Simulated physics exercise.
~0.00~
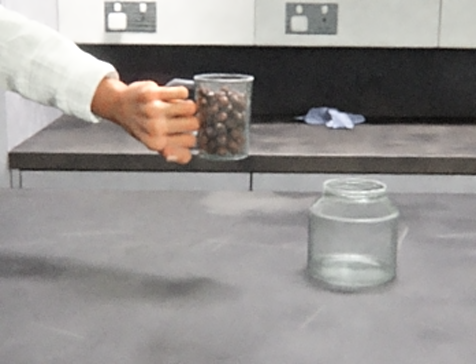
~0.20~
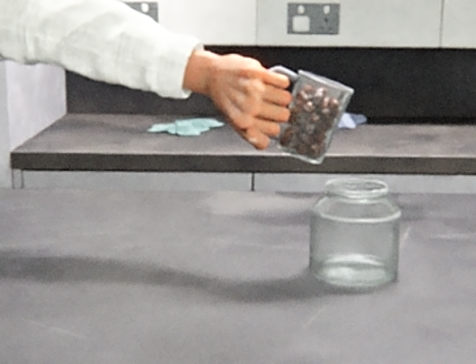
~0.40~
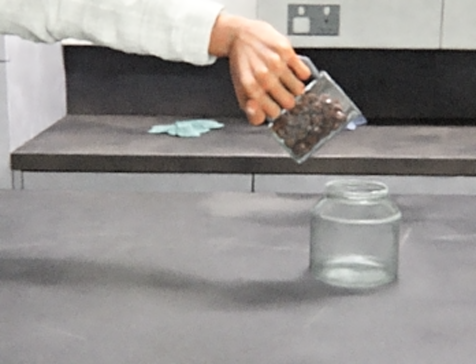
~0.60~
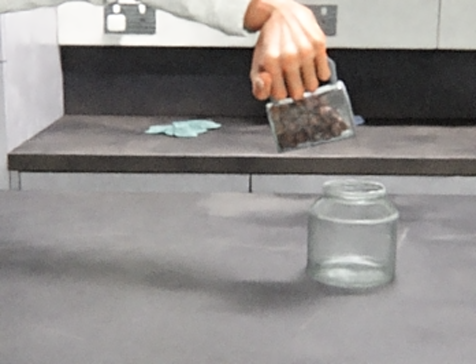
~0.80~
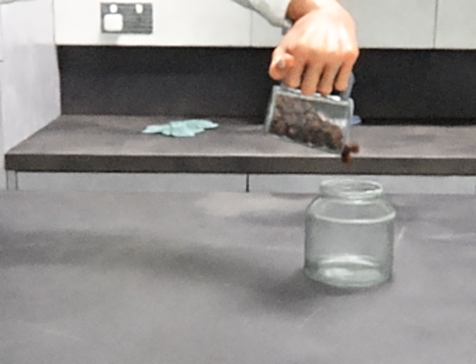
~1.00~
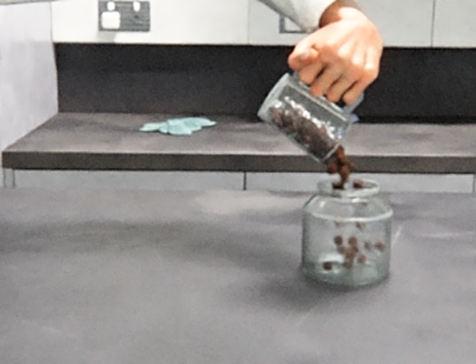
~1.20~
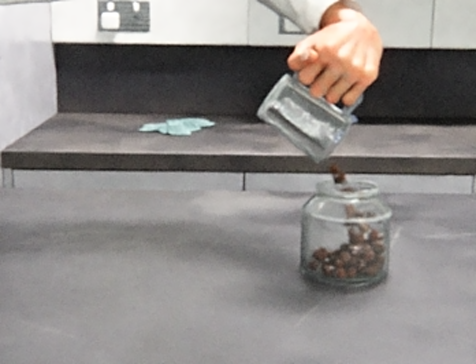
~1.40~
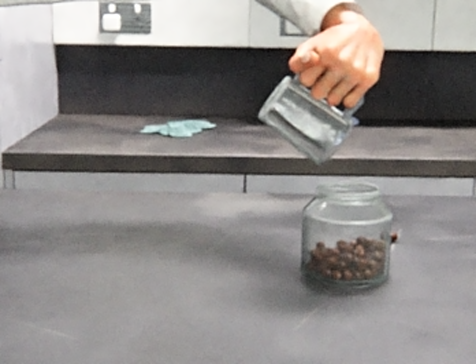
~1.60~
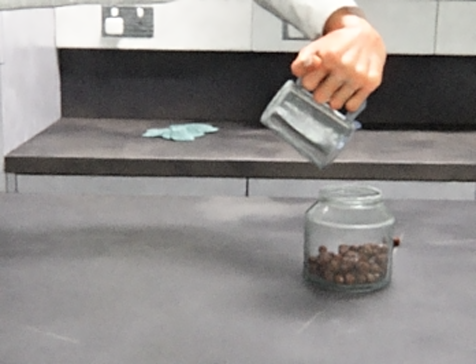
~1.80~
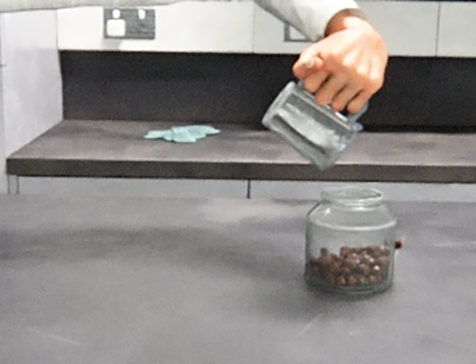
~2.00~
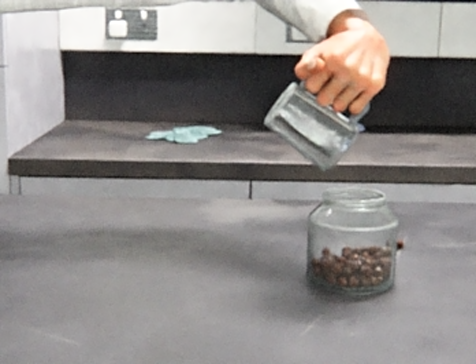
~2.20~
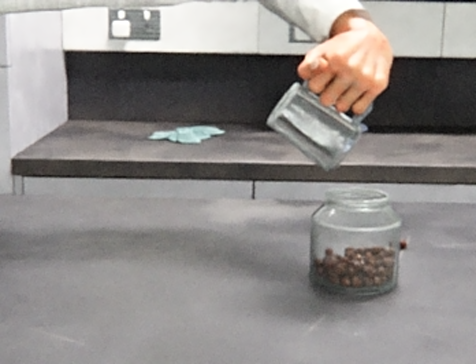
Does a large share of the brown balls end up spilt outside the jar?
No, nearly all of the brown balls end up in a heap inside the jar, and the cup above is left empty.
